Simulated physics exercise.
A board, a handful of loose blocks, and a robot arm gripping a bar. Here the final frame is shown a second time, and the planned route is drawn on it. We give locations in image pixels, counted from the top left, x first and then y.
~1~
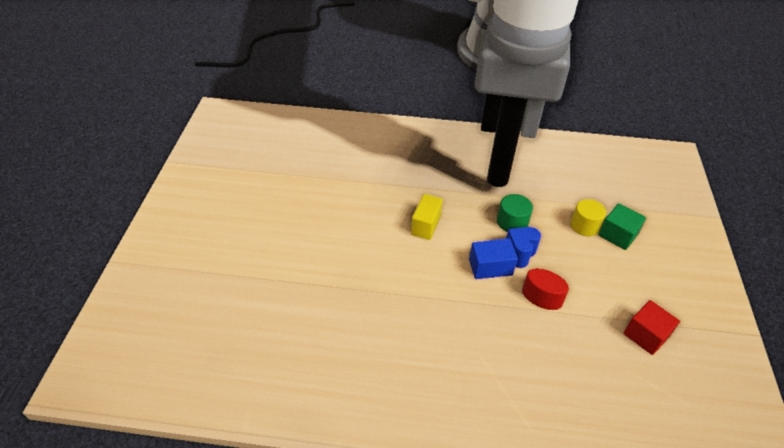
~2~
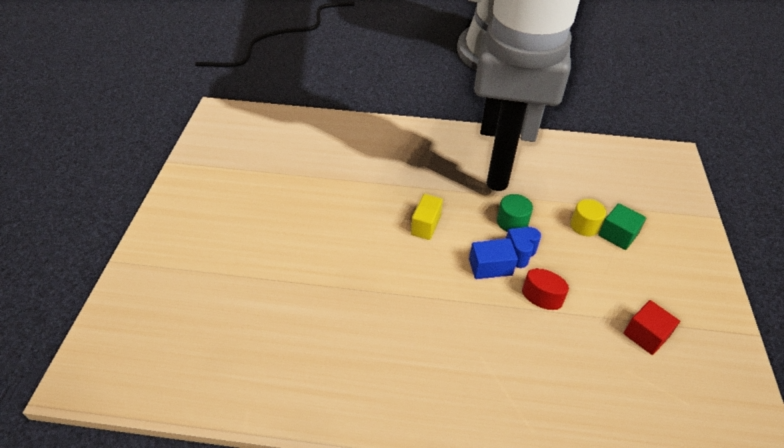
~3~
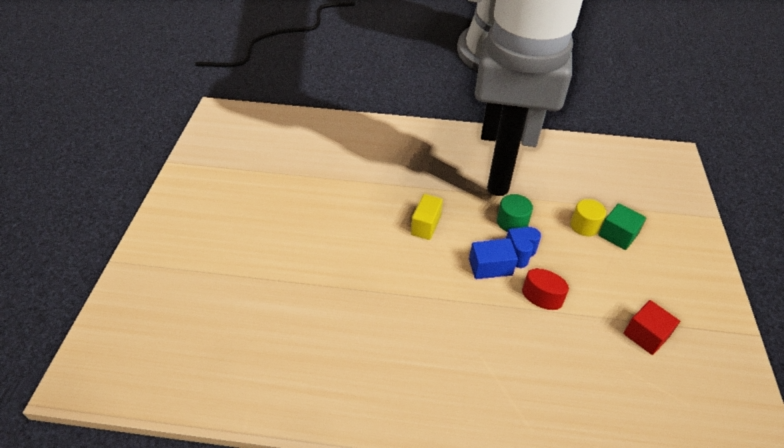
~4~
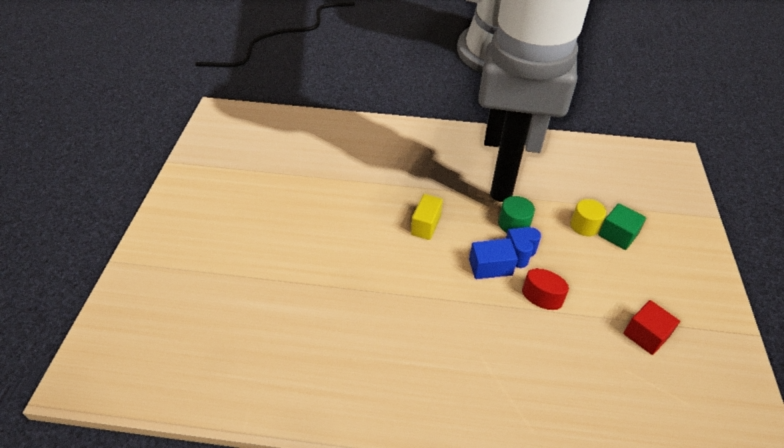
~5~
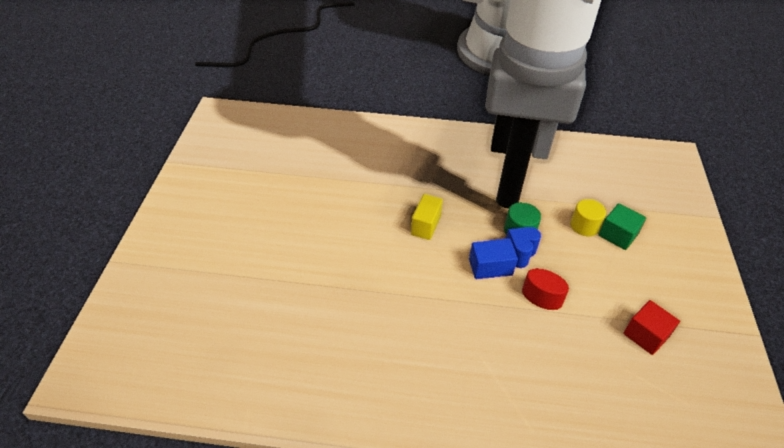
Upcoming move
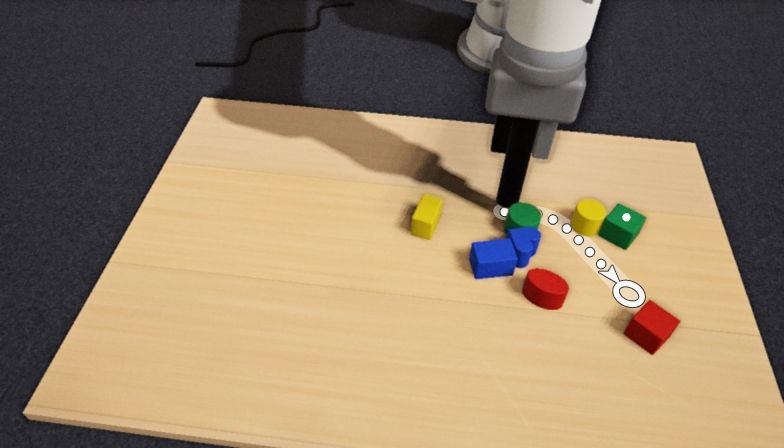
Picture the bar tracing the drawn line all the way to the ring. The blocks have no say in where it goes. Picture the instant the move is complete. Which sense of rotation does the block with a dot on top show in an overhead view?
Bird's-eye view: Counterclockwise.
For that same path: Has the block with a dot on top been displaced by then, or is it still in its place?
By the end it has moved.
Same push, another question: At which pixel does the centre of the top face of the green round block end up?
Expect it around (546, 219).
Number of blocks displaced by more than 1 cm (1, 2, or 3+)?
Answer: 3+.
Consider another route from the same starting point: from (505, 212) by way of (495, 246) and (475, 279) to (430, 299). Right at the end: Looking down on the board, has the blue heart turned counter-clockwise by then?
No - that is not the case.
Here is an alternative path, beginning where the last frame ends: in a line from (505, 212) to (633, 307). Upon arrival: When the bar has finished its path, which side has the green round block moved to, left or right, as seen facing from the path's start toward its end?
To the path's right.
The line goes from (505, 212) via (555, 220) and (592, 254), ending at (629, 294); the dot is on the green square.
On the path given first. One third of the way, bar at (559, 210); green round block at (546, 219).
Two thirds of the way, bar at (596, 243); green round block at (546, 219); yellow round block at (622, 229); green square at (650, 221), turned 40° anticlockwise.
At the end, bar at (635, 283); green round block at (546, 219); yellow round block at (626, 233); green square at (651, 221), turned 45° anticlockwise; red square unmoved.
